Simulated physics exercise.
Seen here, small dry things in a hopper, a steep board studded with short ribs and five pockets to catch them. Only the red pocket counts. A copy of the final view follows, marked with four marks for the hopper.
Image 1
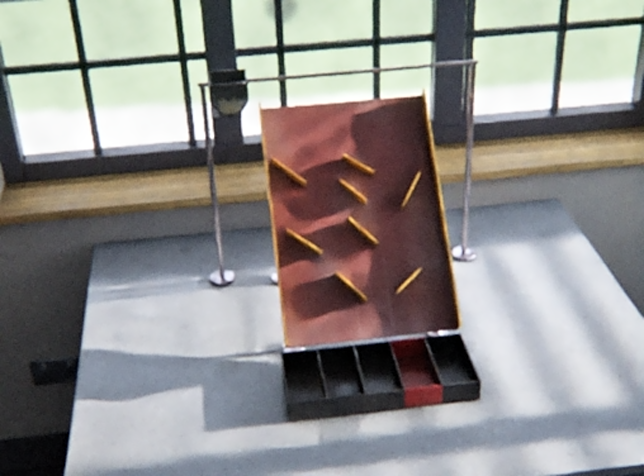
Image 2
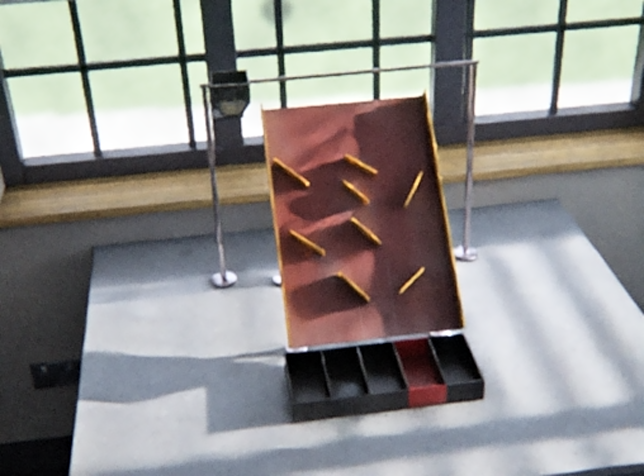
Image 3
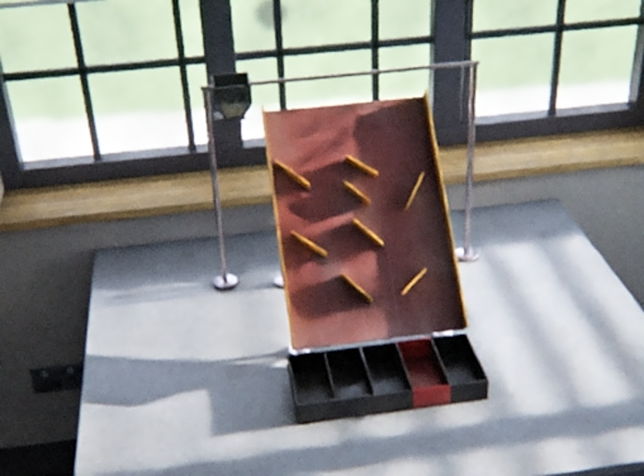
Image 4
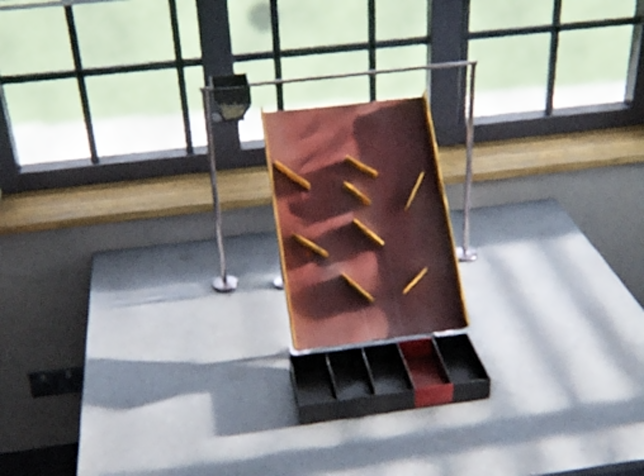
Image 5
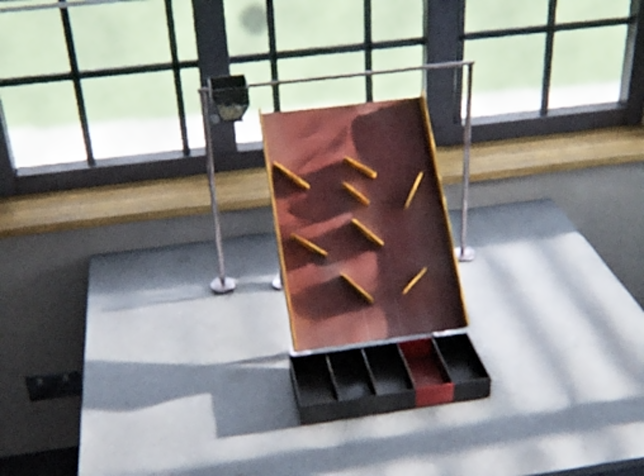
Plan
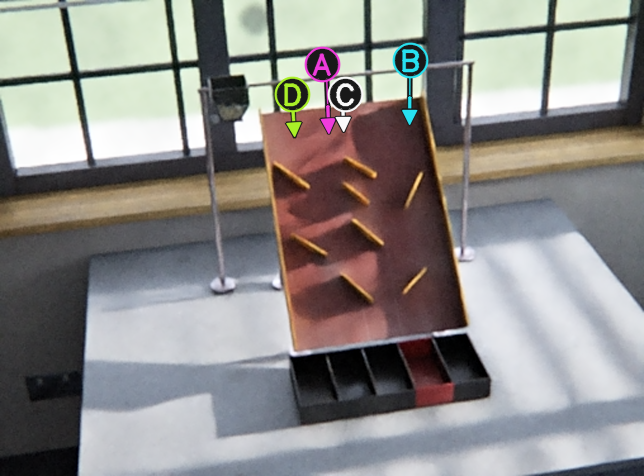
The view shifts very slightly around a still, steep red board with ribs above five pockets.
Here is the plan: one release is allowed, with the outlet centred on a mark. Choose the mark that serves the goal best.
Go for D.
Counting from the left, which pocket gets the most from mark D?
It is the fourth one.
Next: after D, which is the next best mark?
That would be A.
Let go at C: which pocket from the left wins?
It is the third one.
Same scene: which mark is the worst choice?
The answer is B.
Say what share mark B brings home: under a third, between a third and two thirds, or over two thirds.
Mark B gives under a third.
On the marked copy, mark A meets the board at (328, 128); mark B meets the board at (409, 119); mark C meets the board at (343, 126); mark D meets the board at (294, 131).
With A, roughly a third in the red pocket, roughly half in other pockets, just a few outside the box.
With B, just a few in the red pocket, the larger part in other pockets, about a tenth outside the box.
With C, about a tenth in the red pocket, the larger part in other pockets.
With D, the larger part in the red pocket, roughly a quarter in other pockets.
